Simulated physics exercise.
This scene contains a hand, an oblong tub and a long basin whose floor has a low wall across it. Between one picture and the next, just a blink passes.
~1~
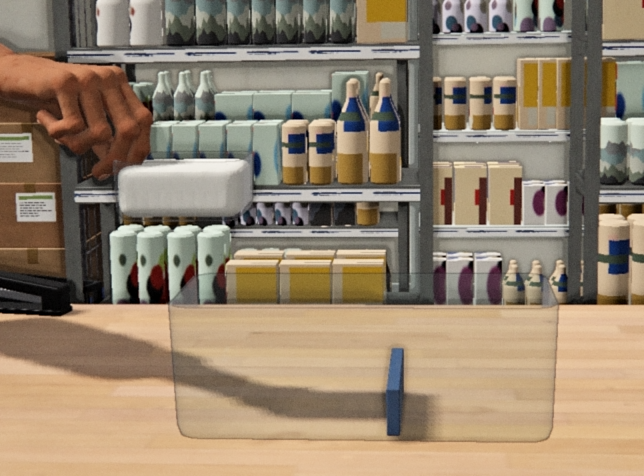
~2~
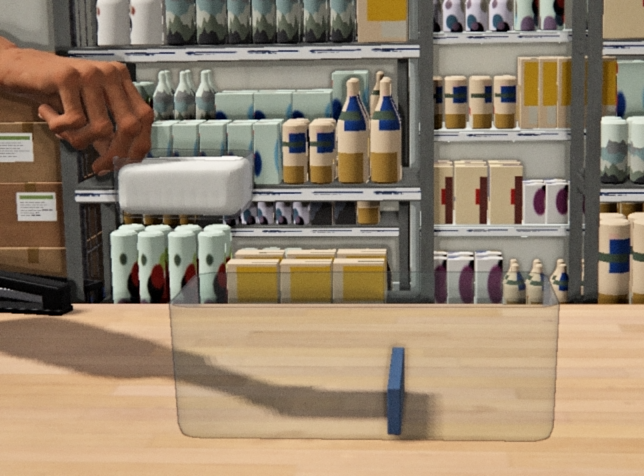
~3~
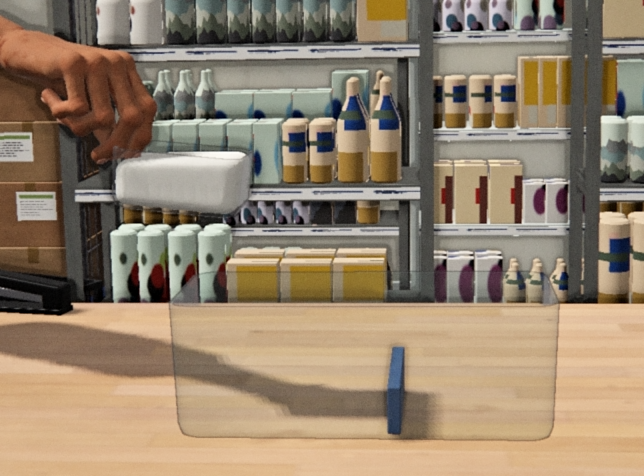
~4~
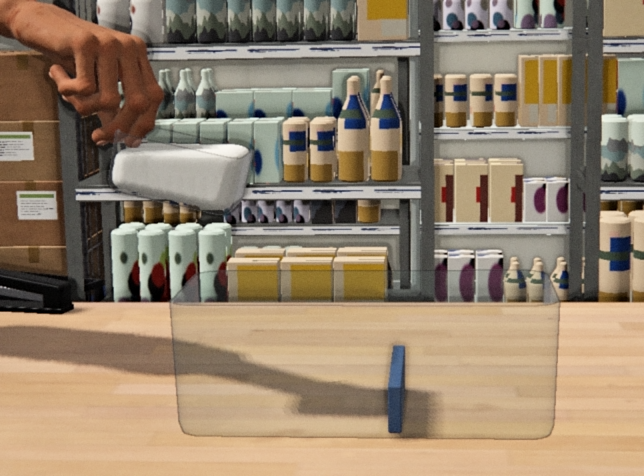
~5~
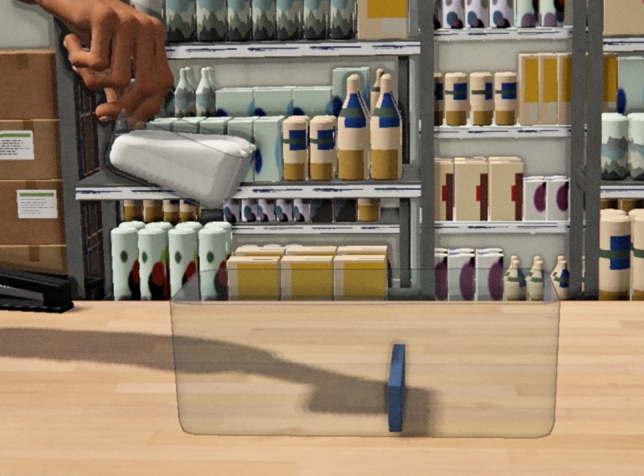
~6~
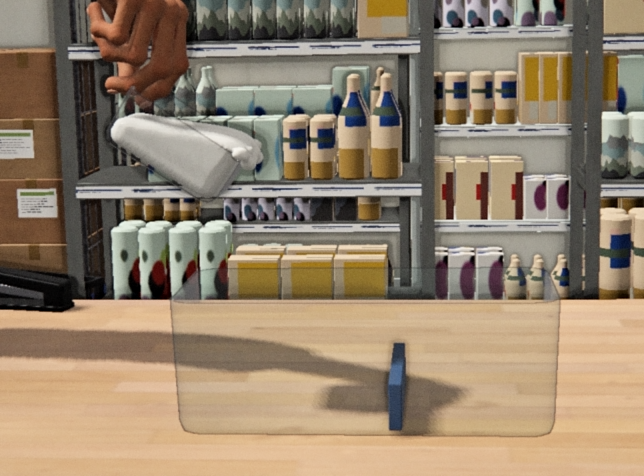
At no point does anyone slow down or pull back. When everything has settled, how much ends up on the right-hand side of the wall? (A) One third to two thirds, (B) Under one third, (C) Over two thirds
B, under one third.
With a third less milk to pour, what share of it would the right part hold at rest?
About 5 %.
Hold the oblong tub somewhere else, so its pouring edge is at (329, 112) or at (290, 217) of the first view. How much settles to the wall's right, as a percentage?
Roughly 75 % the first time and roughly 55 % the second.
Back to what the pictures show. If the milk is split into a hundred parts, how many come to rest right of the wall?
About 15 percent.
A moment on, the oblong tub is tipped on its side and 16 per cent is still to pour, 21 is left of the wall and 0 right of it.
Next, the oblong tub is tipped right over and 1 per cent is still to pour, 74 is left of the wall and 18 right of it.
Then the oblong tub is tipped right over and 0 per cent is still to pour, 81 is left of the wall and 16 right of it.
Later the oblong tub is tipped right over and 0 per cent is still to pour, 81 is left of the wall and 17 right of it.
At rest 81 per cent lies left of the wall, 17 right of it and 2 outside.
